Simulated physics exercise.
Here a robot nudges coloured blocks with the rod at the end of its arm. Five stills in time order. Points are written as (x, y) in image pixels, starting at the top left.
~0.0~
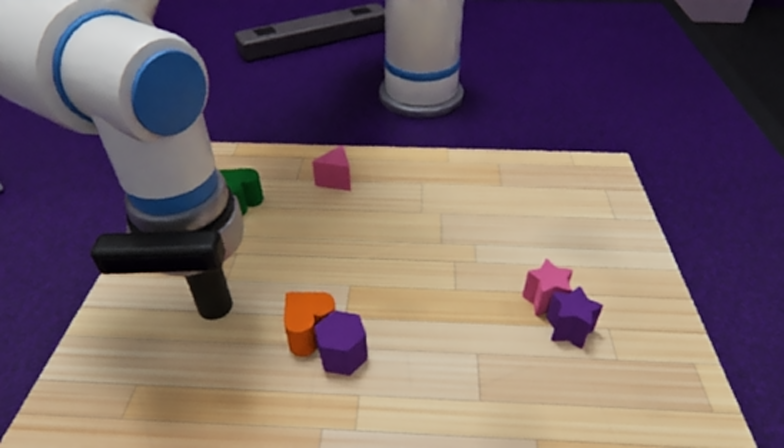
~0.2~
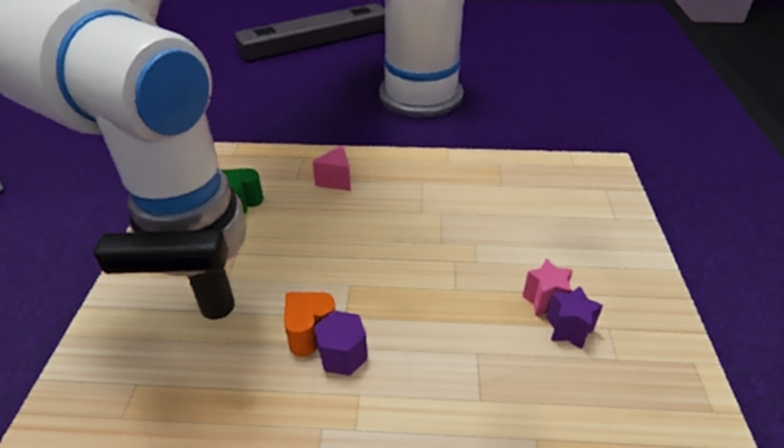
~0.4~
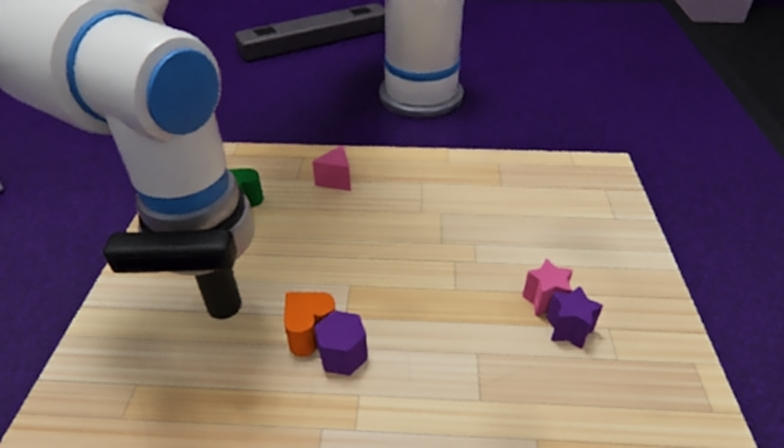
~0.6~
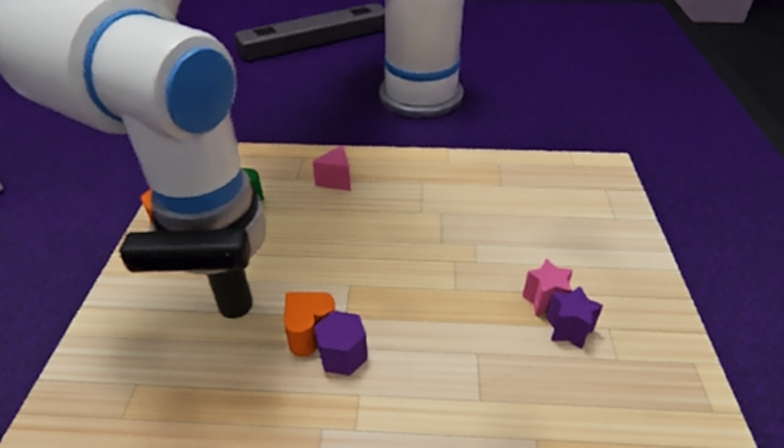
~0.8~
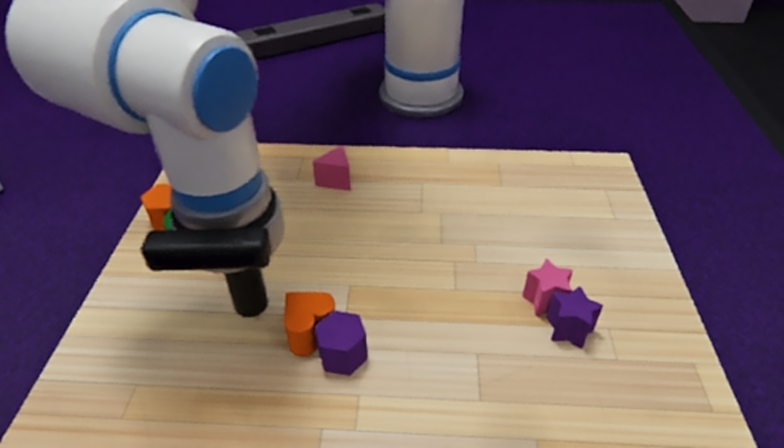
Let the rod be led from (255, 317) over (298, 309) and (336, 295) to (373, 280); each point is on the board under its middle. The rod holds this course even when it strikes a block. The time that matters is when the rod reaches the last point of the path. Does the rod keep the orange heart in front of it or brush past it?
Beside or behind.
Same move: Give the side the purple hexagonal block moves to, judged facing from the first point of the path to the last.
Rightward.
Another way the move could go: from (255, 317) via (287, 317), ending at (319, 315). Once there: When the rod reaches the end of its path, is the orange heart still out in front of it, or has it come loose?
The rod still has it in front.
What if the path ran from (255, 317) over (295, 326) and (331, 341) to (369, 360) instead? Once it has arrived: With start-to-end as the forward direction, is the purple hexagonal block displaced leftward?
The answer is no.
What follows on the original path. One third of the way, rod at (296, 297); orange heart at (322, 308), turned 15° clockwise; purple hexagonal block at (347, 336), turned 15° clockwise.
Two thirds of the way, rod at (336, 282); orange heart at (340, 299), turned 60° clockwise; purple hexagonal block at (350, 340), turned 25° clockwise.
At the end, rod at (372, 268); orange heart at (340, 299), turned 65° clockwise; purple hexagonal block at (350, 340), turned 25° clockwise.
